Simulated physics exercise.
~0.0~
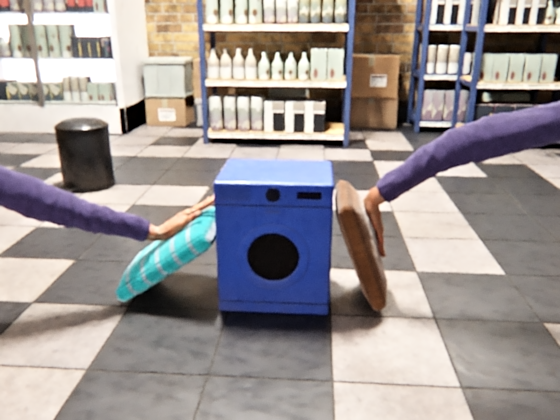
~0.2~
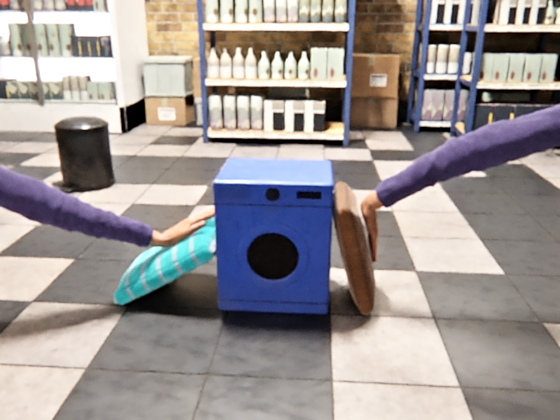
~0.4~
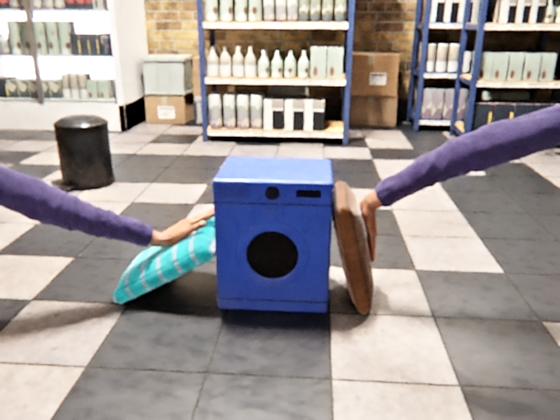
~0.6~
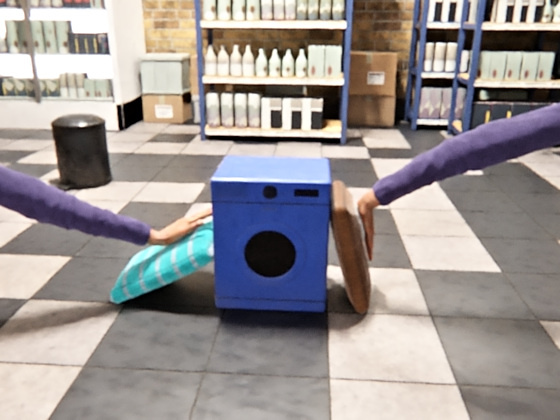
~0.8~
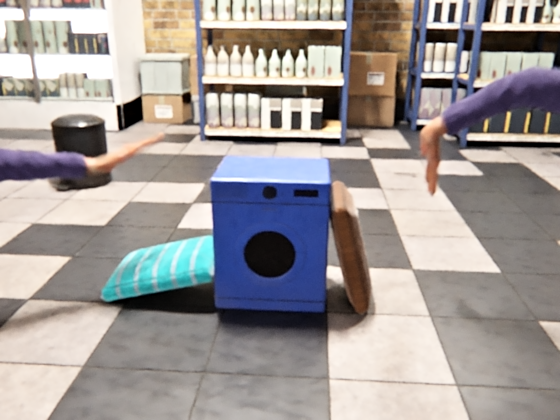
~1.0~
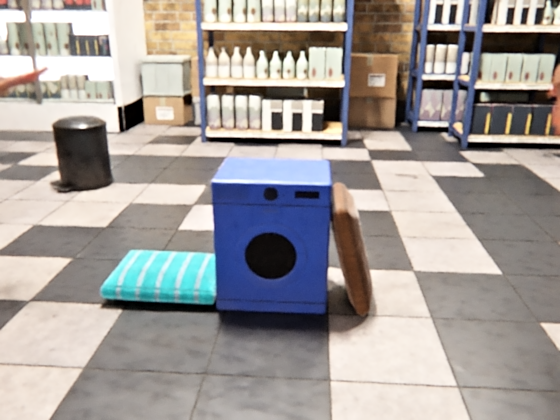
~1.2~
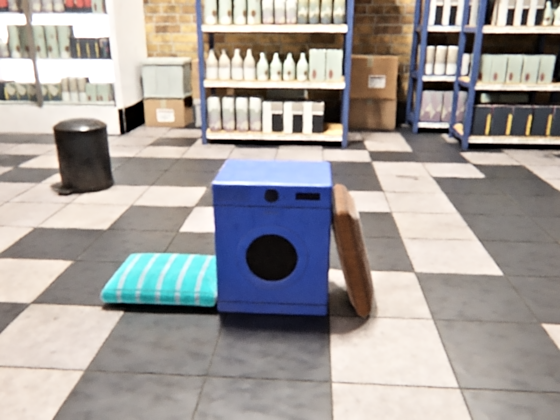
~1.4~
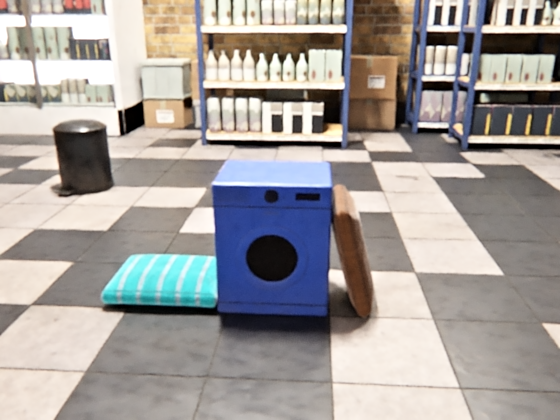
A turquoise pillow slips flat beside a blue machine after hands release it and a leaning brown bag.
